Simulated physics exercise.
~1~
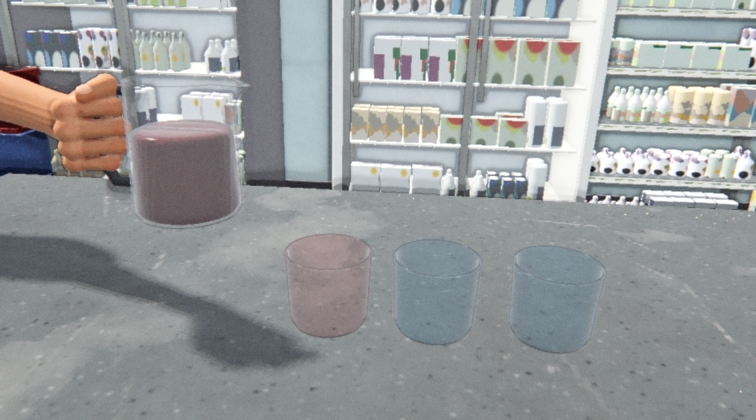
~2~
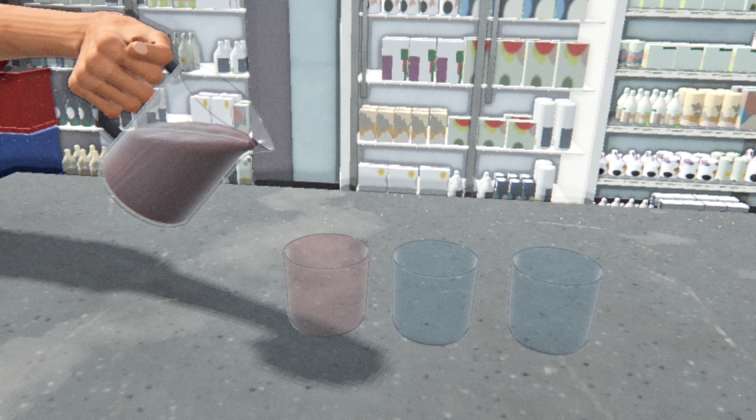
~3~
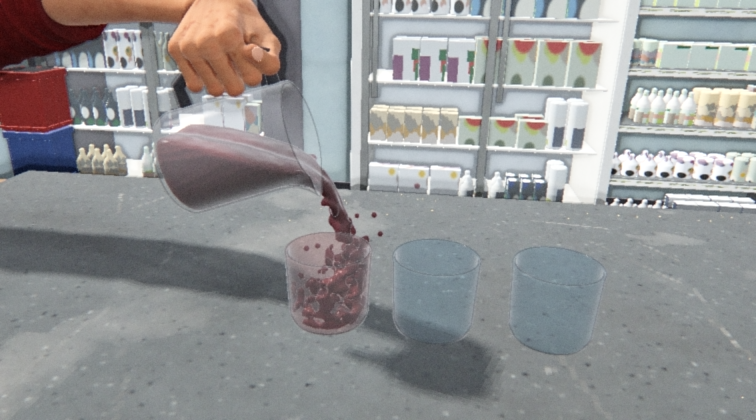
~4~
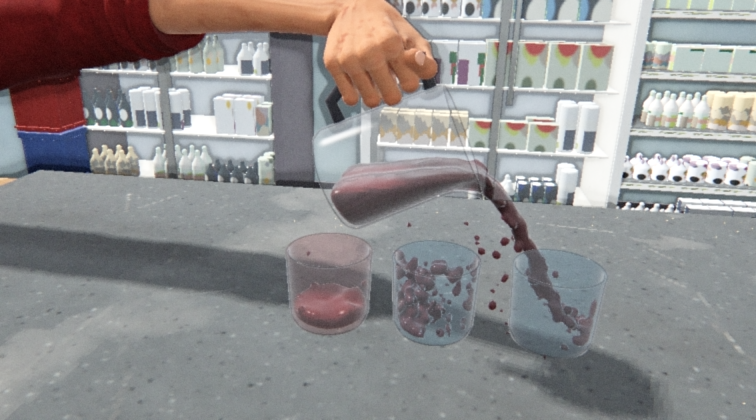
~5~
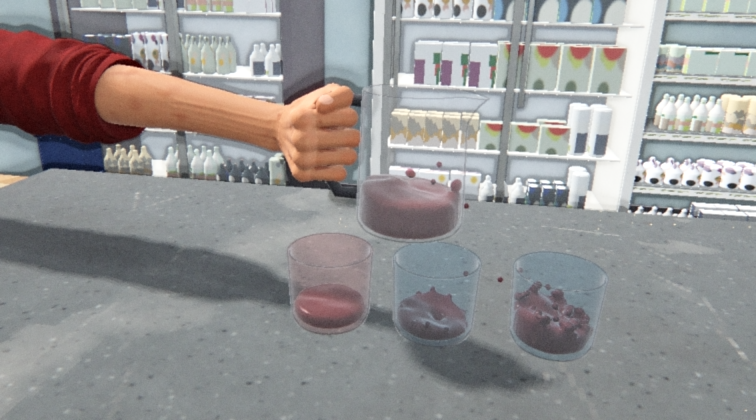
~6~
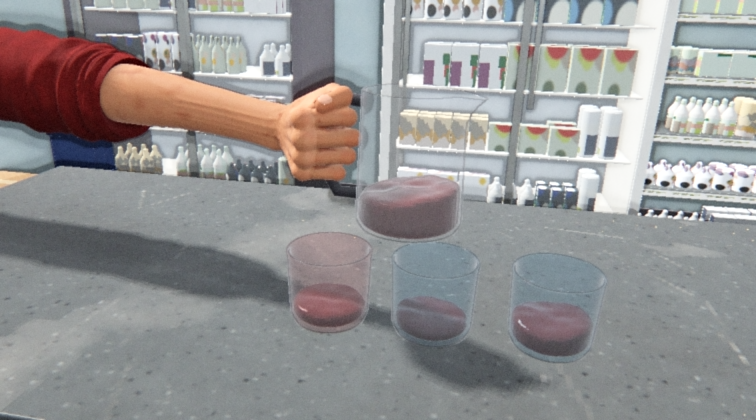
In the video, a hand tilts a clear jug of dark red liquid and sweeps it right over three clear cups on a grey worktop, pouring into each in turn, then levels it, leaving some liquid in every cup and the rest in the jug.
